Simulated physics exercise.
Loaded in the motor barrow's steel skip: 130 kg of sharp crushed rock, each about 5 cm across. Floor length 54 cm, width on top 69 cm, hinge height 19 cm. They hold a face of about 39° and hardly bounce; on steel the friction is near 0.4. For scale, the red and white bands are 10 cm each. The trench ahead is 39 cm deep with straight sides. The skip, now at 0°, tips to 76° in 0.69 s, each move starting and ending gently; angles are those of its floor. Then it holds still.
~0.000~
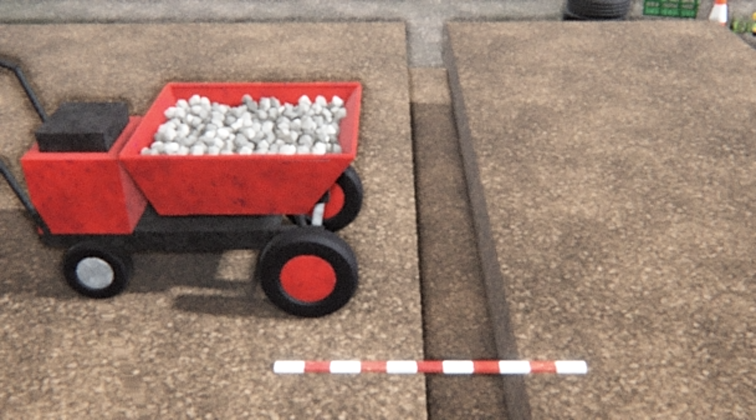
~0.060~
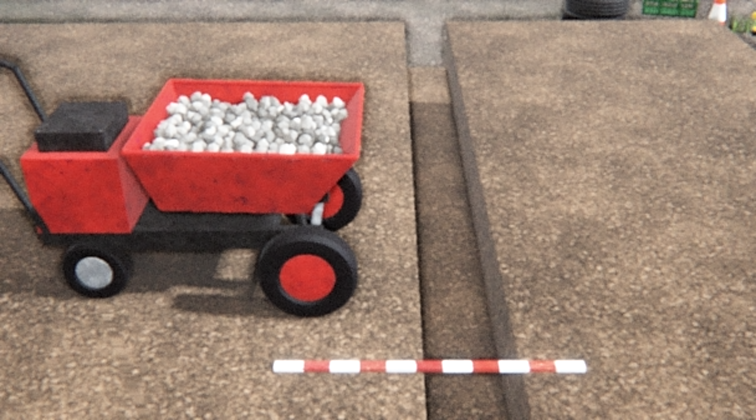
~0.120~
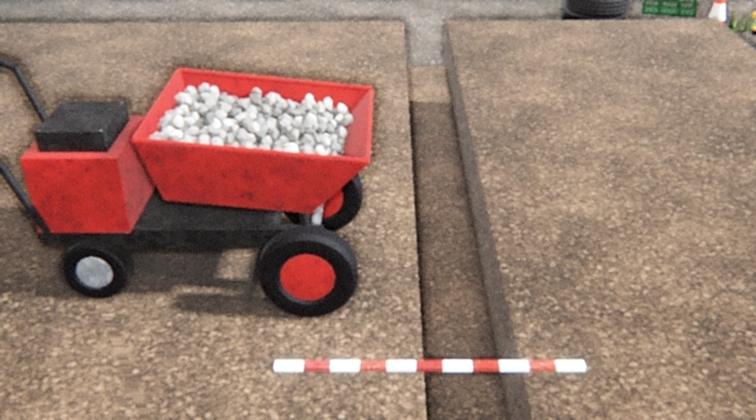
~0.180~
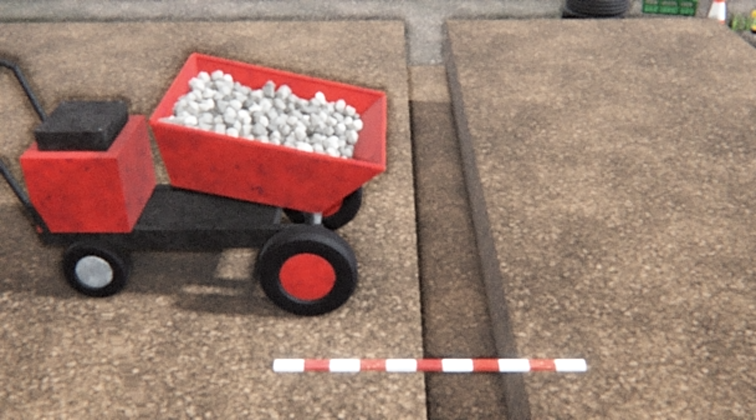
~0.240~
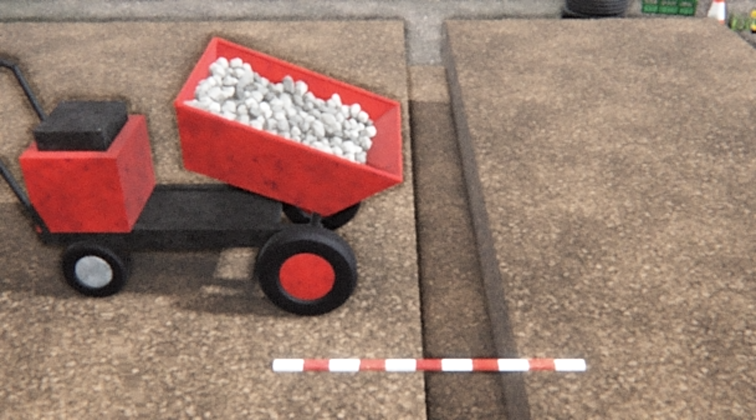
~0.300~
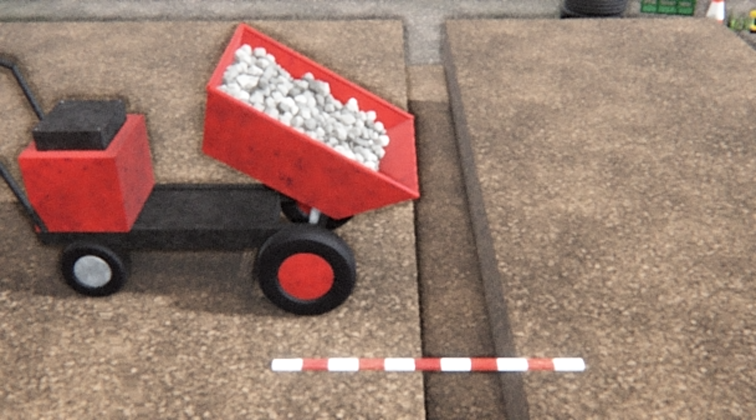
The footage shows a red motor barrow loaded with pale rounded stones standing beside a narrow trench, a red and white striped bar in front, as its skip tilts up steadily from the left, its lip lowering toward the right.
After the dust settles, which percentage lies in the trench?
Close to 71 in a hundred.
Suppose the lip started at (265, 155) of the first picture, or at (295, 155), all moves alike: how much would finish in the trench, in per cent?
Near 65 per cent from the first place, 95 from the second.
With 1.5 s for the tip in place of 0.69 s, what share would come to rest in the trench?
In that case some 90 per cent.
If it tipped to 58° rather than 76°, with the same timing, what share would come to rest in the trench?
It would be near 25 per cent.
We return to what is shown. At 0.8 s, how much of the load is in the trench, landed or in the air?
About 25 per cent by then.
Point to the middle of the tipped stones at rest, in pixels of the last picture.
Near (476, 316).
After 0.5 s the floor is at 64°; 100 % in the skip; the foremost stones are at (442, 220).
After 0.8 s the floor is at 76°; 62 % in the skip, 26 % in the trench, 12 % past the trench; the foremost stones are at (543, 287).
After 1.1 s the floor is at 76°; 18 % in the skip, 53 % in the trench, 29 % past the trench; the foremost stones are at (685, 255).
After 3.1 s the floor is at 76°; 0 % in the skip, 71 % in the trench, 29 % past the trench; the foremost stones are past the picture's edge.
